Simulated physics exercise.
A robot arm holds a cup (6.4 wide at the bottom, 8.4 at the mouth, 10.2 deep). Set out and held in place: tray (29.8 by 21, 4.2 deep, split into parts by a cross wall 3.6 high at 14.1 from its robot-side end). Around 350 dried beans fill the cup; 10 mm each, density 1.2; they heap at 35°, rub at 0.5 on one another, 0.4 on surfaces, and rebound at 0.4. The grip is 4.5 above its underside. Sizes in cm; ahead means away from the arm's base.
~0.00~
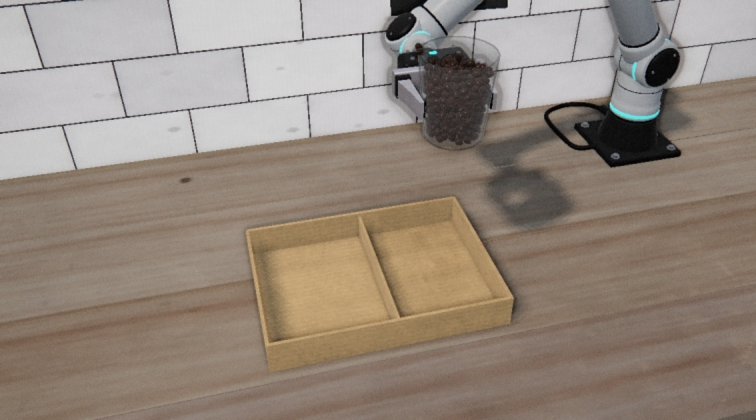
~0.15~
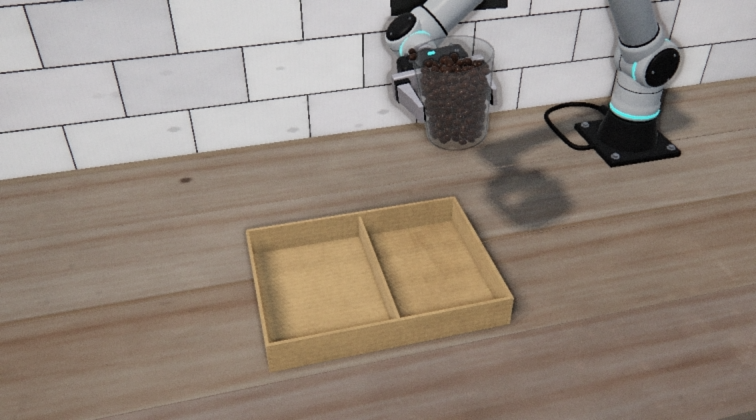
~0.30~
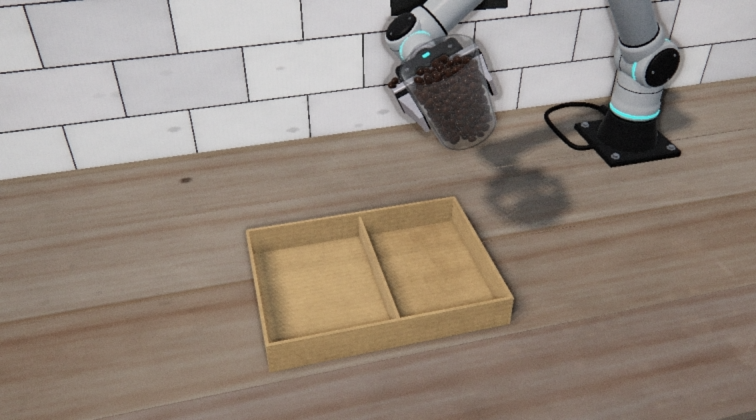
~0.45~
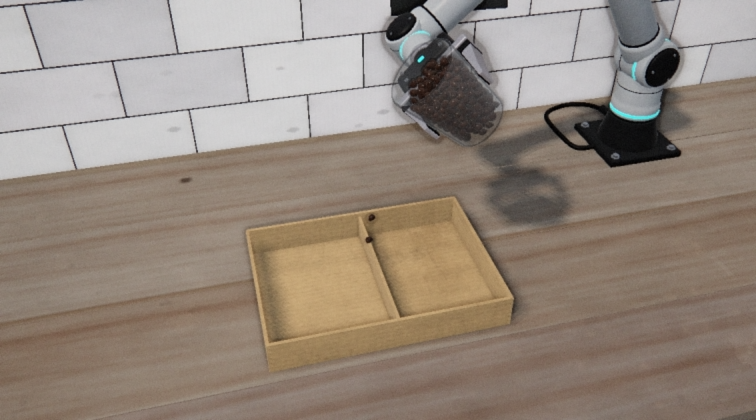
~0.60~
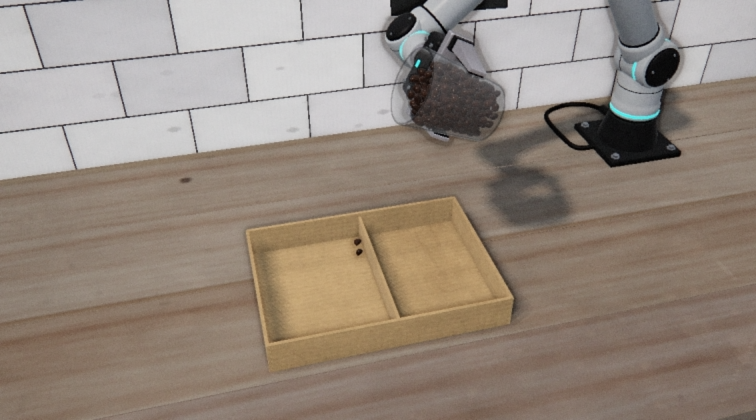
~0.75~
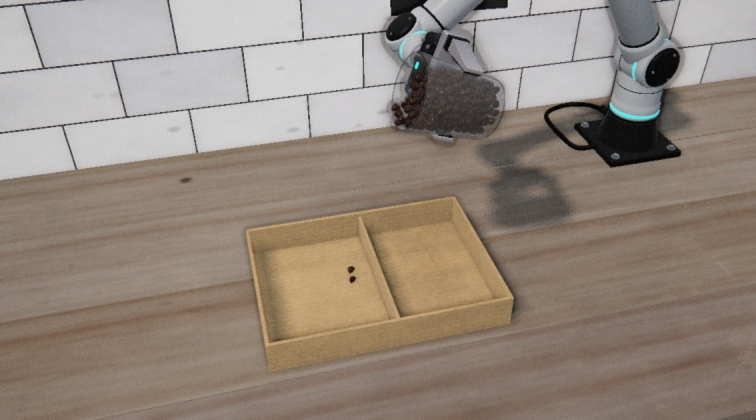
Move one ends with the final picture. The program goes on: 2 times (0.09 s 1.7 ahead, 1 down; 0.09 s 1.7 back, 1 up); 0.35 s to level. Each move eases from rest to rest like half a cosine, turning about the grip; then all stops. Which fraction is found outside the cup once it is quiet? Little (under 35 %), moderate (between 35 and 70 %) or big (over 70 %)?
Share outside the cup: Little (under 35 %).
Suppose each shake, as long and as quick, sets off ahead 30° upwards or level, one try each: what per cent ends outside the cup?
Some 25 and 20 per cent.
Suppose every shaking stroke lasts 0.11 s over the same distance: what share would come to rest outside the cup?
It would be near 5 per cent.
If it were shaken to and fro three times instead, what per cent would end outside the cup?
In that case some 10 per cent.
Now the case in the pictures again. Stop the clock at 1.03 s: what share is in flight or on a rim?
About 2 per cent.
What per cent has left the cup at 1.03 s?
Near 5 per cent so far.
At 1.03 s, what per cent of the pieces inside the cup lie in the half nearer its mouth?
Some 50 per cent.
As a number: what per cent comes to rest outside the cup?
About 10 per cent.
After 1.03 s, tilted 70° forward, highest piece 29 above the table; 336 in the cup, 3 in the far-side part, 7 in flight or on a rim.
After 1.32 s, tilted 25° forward, highest piece 31 above the table; 314 in the cup, 25 in the far-side part, 3 in the robot-side part, 4 in flight or on a rim.
After 1.66 s, level, highest piece 32 above the table; 314 in the cup, 27 in the far-side part, 5 in the robot-side part.
After 2.71 s, level, highest piece 32 above the table; 314 in the cup, 27 in the far-side part, 5 in the robot-side part.
At rest, 314 in the cup, 27 in the far-side part, 5 in the robot-side part. That is 9 % outside the cup.
